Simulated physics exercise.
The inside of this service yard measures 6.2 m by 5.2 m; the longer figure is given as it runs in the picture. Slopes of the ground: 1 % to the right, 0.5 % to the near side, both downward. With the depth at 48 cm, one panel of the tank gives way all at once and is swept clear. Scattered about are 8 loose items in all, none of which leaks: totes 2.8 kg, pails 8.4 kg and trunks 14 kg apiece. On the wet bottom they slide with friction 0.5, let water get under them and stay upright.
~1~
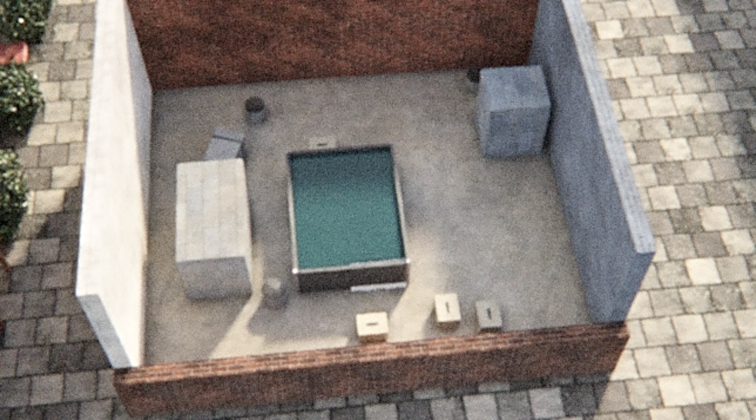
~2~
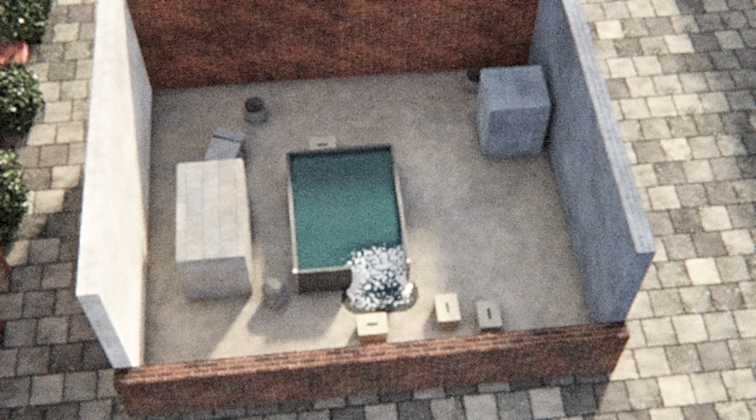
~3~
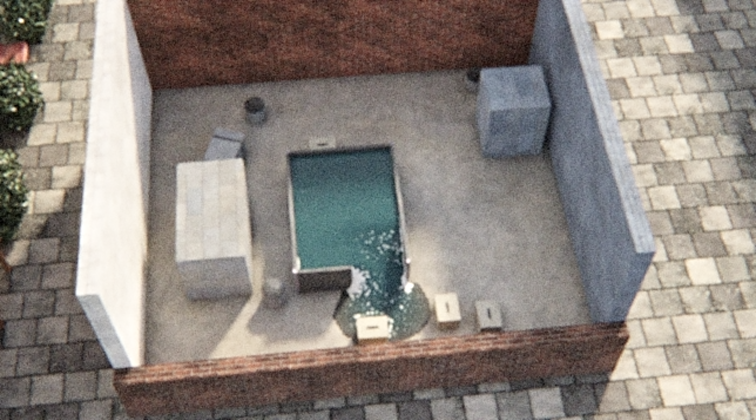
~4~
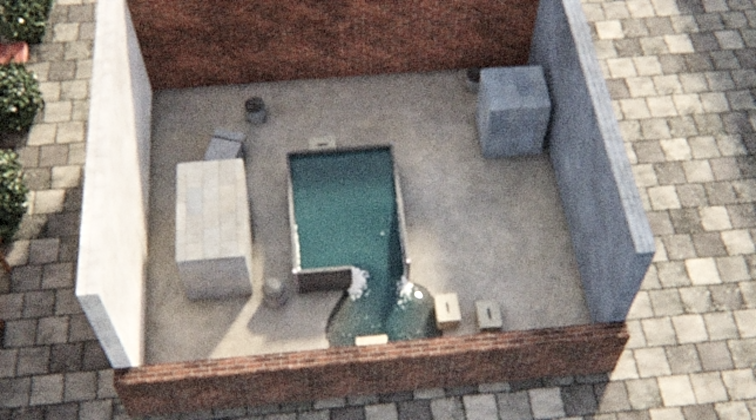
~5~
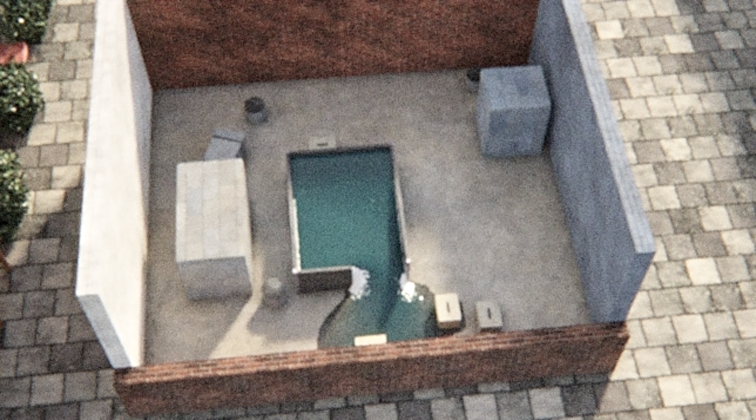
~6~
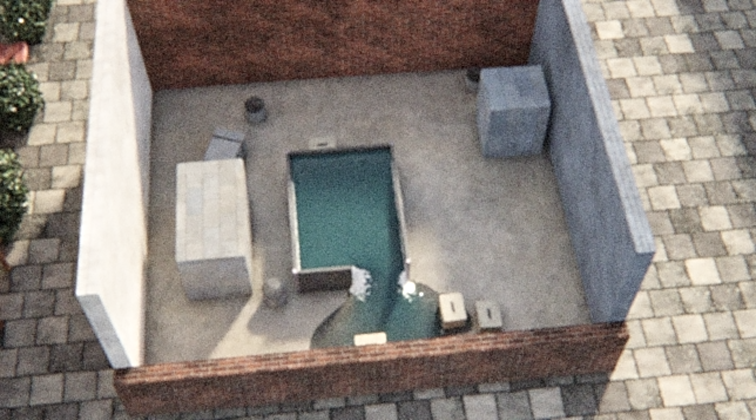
Teal water gushes through an opening at the near right end of a raised tank in a walled yard, spreading to the near brick wall and pushing one small box against it, then nudging a second box slightly right.
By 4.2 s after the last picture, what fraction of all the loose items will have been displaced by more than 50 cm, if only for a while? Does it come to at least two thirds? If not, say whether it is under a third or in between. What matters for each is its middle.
My guess is it is going to land in the middle band.
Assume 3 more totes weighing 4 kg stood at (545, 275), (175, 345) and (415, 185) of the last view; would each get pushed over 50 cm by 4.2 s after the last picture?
Result, one by one: Exceeded, exceeded and not exceeded.
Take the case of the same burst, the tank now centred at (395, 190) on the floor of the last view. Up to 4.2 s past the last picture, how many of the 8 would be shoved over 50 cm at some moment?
3.
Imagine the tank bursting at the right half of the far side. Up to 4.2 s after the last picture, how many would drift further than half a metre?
Count: 1.
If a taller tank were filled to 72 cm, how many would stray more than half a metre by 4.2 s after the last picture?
So the tally would be 3.
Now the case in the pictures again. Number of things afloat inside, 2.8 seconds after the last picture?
At that time, 2.
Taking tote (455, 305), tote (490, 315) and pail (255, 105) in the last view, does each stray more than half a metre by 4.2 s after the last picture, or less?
One by one: Above the line; above the line; below the line.
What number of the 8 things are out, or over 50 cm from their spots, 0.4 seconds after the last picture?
The answer is 0.
Then, 0.4 s after the last picture 0 of 8 are over 50 cm from their spots; 1 afloat.
Then, 1.5 s after the last picture 3 of 8 are over 50 cm from their spots; 1 afloat.
Then, 2.8 s after the last picture 3 of 8 are over 50 cm from their spots; 2 afloat.
Then, 4.2 s after the last picture 3 of 8 are over 50 cm from their spots, and 3 have been at some point; 3 afloat.
